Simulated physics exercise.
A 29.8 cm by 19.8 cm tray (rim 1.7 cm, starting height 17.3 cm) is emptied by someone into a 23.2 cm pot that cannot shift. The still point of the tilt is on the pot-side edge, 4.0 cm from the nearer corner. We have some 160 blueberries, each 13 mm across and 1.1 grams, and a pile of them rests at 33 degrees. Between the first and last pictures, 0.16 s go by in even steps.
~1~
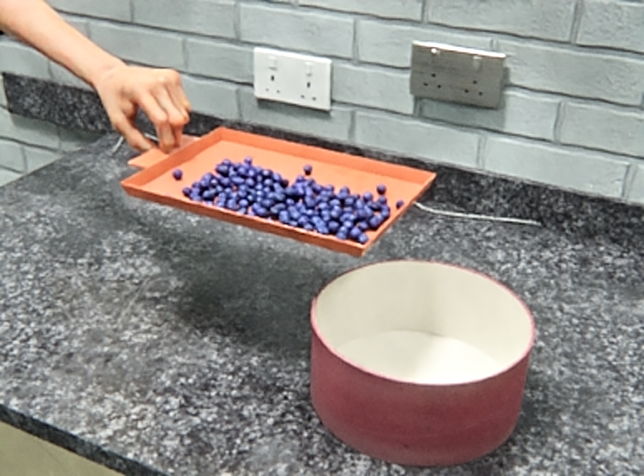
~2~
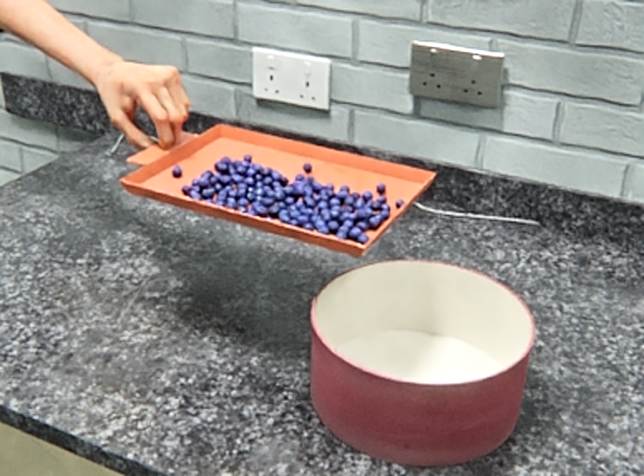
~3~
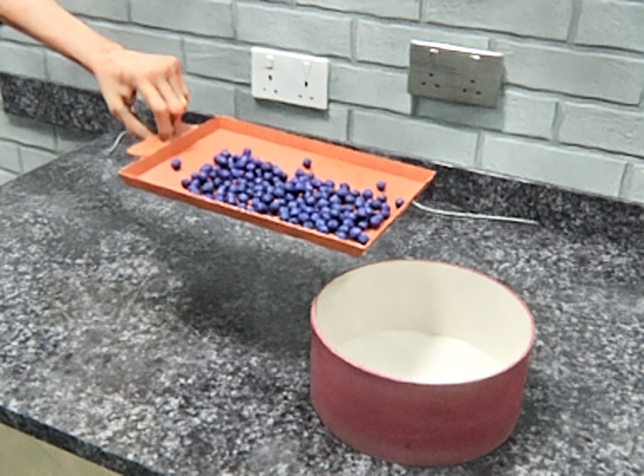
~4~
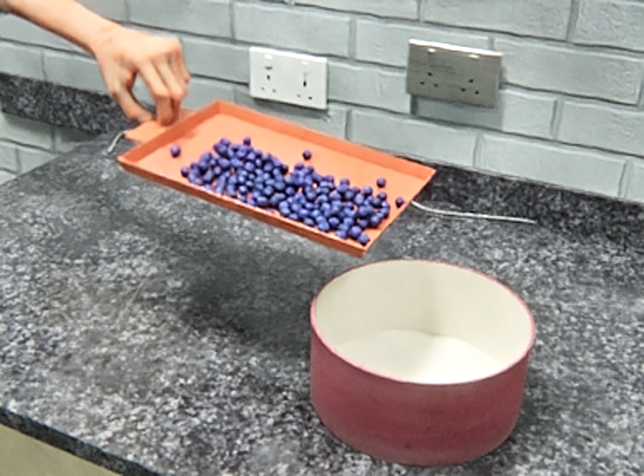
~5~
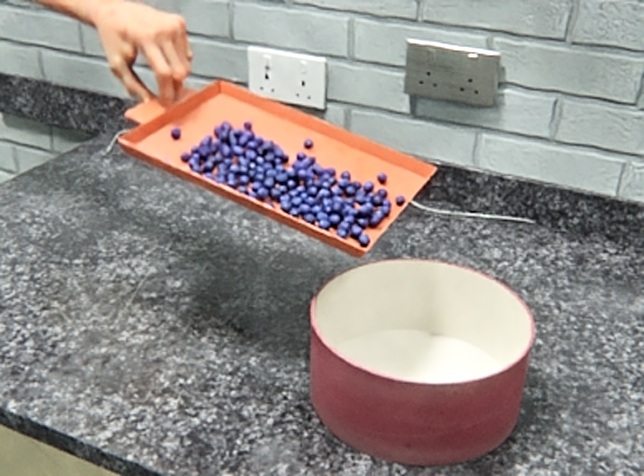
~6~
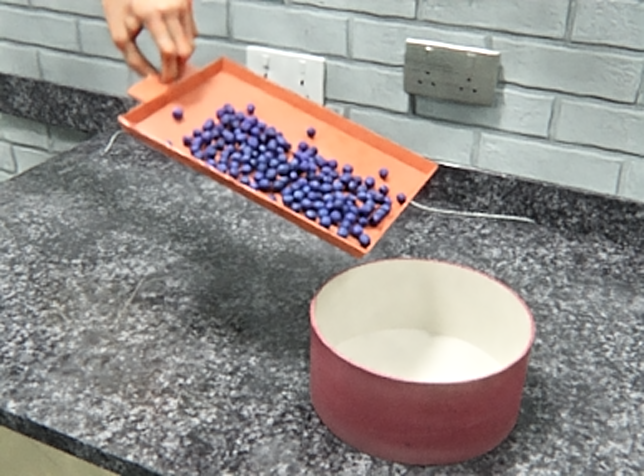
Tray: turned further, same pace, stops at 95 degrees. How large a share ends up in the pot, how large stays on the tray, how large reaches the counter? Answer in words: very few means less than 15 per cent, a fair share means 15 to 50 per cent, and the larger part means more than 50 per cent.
Pot: The larger part. Tray: Very few. Counter: Very few.
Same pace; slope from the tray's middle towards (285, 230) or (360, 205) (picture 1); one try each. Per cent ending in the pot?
50 and 70 %.
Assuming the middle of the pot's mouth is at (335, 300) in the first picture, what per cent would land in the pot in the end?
It would come to around 50 percent.
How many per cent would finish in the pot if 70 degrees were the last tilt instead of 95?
In that case some 80 per cent.
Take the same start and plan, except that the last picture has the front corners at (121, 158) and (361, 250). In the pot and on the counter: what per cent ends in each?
Pot: 60, counter: 40.
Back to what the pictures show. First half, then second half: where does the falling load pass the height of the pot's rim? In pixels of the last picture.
(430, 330) first, (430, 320) later, roughly.
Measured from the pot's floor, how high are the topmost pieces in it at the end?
It gets to about 3.5 cm.
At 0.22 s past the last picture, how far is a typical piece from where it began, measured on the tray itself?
It has moved some 3 cm from its start.
Then, 0.22 s after the last picture, tilt 58 degrees; the tray holds 100 %, the pot 0 %.
Then, 0.36 s after the last picture, tilt 83 degrees; the tray holds 95 %, the pot 0 %.
Then, 0.64 s after the last picture, tilt 95 degrees; the tray holds 0 %, the pot 95 %.
In the end, pot 95 %, tray 0 %, counter 5 %.
